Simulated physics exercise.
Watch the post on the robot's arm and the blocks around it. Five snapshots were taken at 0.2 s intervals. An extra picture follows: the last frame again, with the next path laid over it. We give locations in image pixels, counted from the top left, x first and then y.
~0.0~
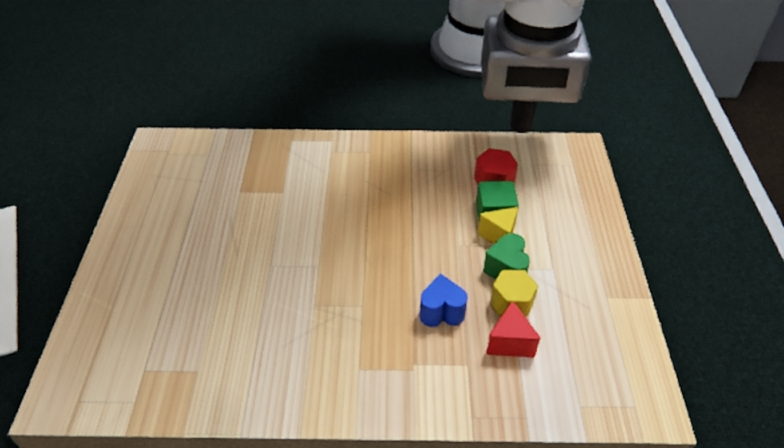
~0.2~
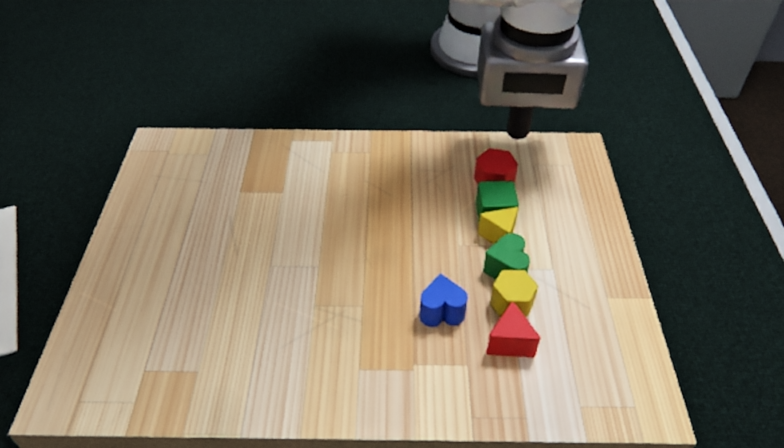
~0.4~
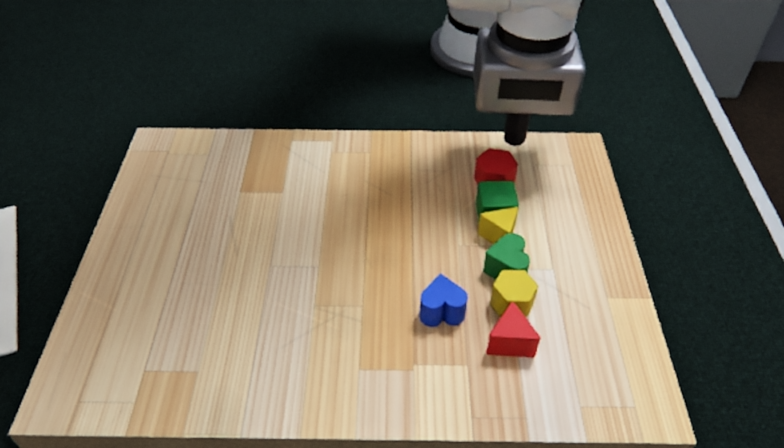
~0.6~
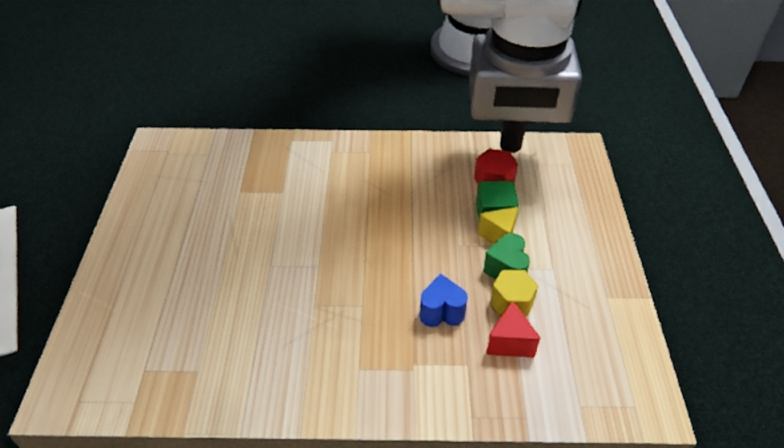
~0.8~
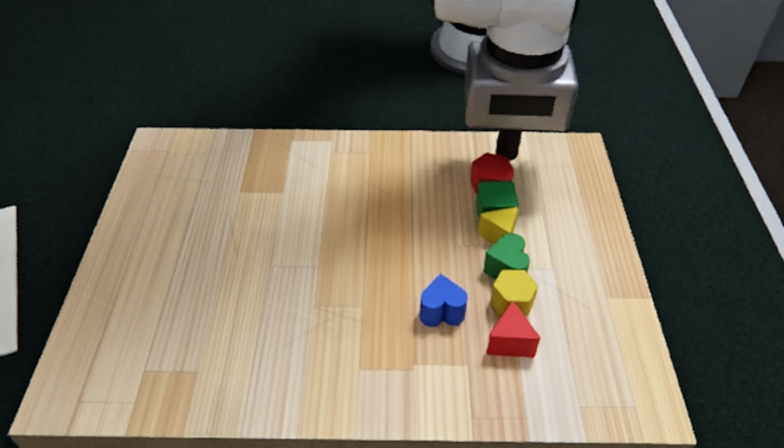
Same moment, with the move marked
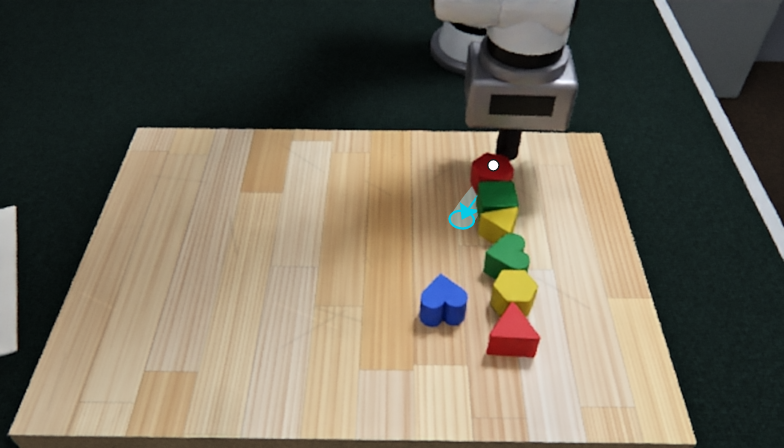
The robot's arm moves down and slightly left, nudging the red six-sided block a little.
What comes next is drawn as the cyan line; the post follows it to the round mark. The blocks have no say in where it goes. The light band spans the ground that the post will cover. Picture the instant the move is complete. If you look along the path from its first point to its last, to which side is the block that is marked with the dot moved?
Facing the way the path runs, start to end, you'll find the block that is marked with the dot has shifted right.
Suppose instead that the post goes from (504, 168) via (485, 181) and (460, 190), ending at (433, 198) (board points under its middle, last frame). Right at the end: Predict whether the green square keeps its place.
At the end, its place is different.
Path on the board, from (504, 168) over (481, 192) to (462, 219); the dot is on the red six-sided block.
What follows on the original path. One third of the way, post at (490, 170); red six-sided block at (470, 178), turned 20° clockwise; green square at (491, 202), turned 25° anticlockwise; yellow triangular piece at (505, 222), turned 15° anticlockwise; green heart block at (514, 253).
Two thirds of the way, post at (476, 187); red six-sided block at (450, 190), turned 45° clockwise; green square at (488, 206), turned 35° anticlockwise; yellow triangular piece at (507, 224), turned 25° anticlockwise; green heart block at (518, 254), turned 15° clockwise.
At the end, post at (463, 206); blue heart block in place; red six-sided block at (431, 200), turned 85° clockwise; green square at (489, 217), turned 60° anticlockwise; yellow triangular piece at (516, 229), turned 50° anticlockwise; green heart block at (521, 254), turned 25° clockwise.
